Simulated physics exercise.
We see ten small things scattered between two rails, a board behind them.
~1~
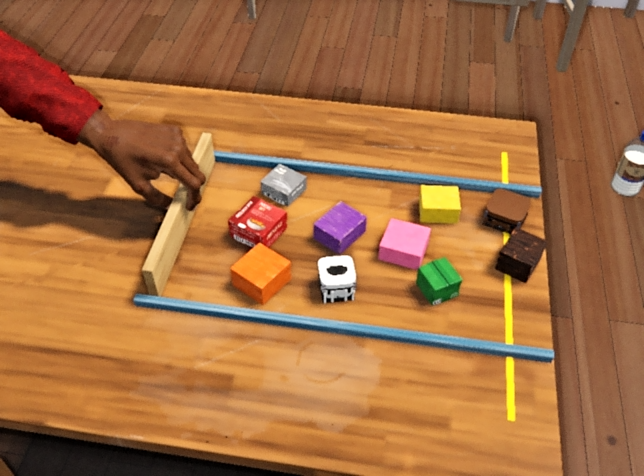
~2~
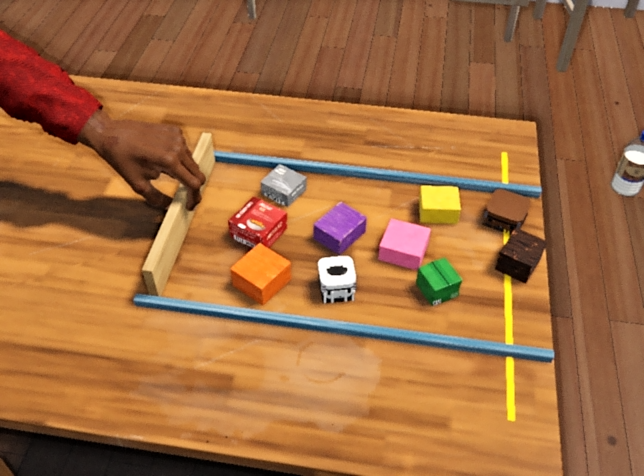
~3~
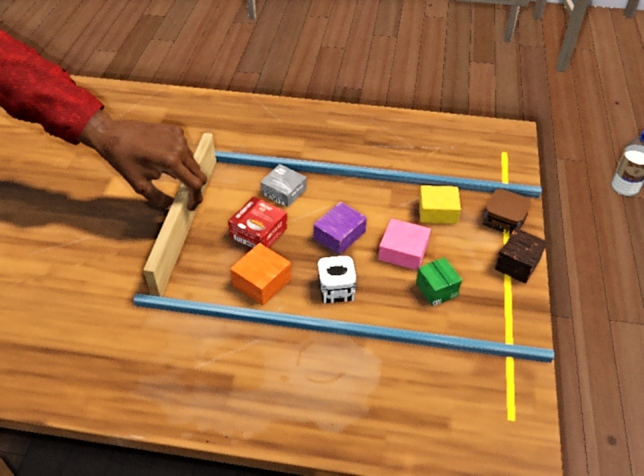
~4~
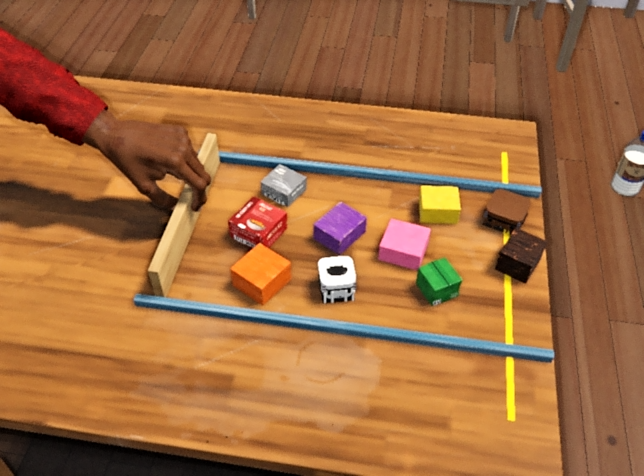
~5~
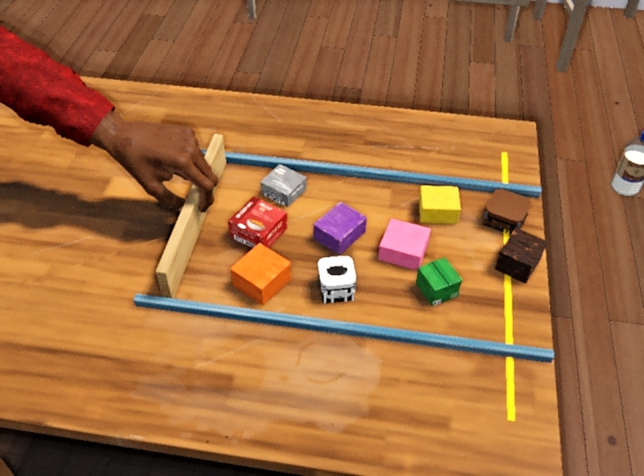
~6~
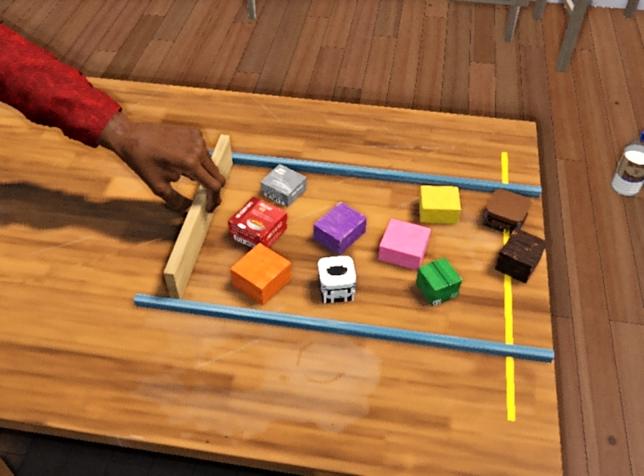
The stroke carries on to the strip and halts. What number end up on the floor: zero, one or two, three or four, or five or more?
Outcome: The number that fall off is five or more.
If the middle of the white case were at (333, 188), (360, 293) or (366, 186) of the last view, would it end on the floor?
In that order, it comes down; falls; goes over.
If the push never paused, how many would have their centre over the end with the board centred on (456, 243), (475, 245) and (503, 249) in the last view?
Place by place, 3, 4 and 7.
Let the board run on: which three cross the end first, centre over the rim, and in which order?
They are the black block, the pink block, the brown case.
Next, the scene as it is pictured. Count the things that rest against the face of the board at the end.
3 of them.
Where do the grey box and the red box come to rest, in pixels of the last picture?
The grey box at (525, 207), the red box at (532, 252).
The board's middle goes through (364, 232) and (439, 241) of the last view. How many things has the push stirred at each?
First 7, then 10.
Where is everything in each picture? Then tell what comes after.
The first picture shows black block (521, 255); brown case (507, 212); green box (439, 282); board (183, 210); tape (507, 264).
The second picture shows brown case (507, 212); purple block (340, 228).
The third picture shows green box (439, 282); board (184, 210).
The fourth picture shows black block (521, 255); pink block (404, 244).
The fifth picture shows brown case (507, 212); orange block (261, 274).
The sixth picture shows black block (521, 255); brown case (507, 212); green box (439, 282); board (202, 212); tape (507, 264).
Soon after, none off yet; black block at rest near (521, 255); brown case at rest near (507, 212); green box at rest near (439, 282).
By the end, the number that fall off is five or more; fallen, purple block, white case, pink block, yellow block, green box, brown case and black block.
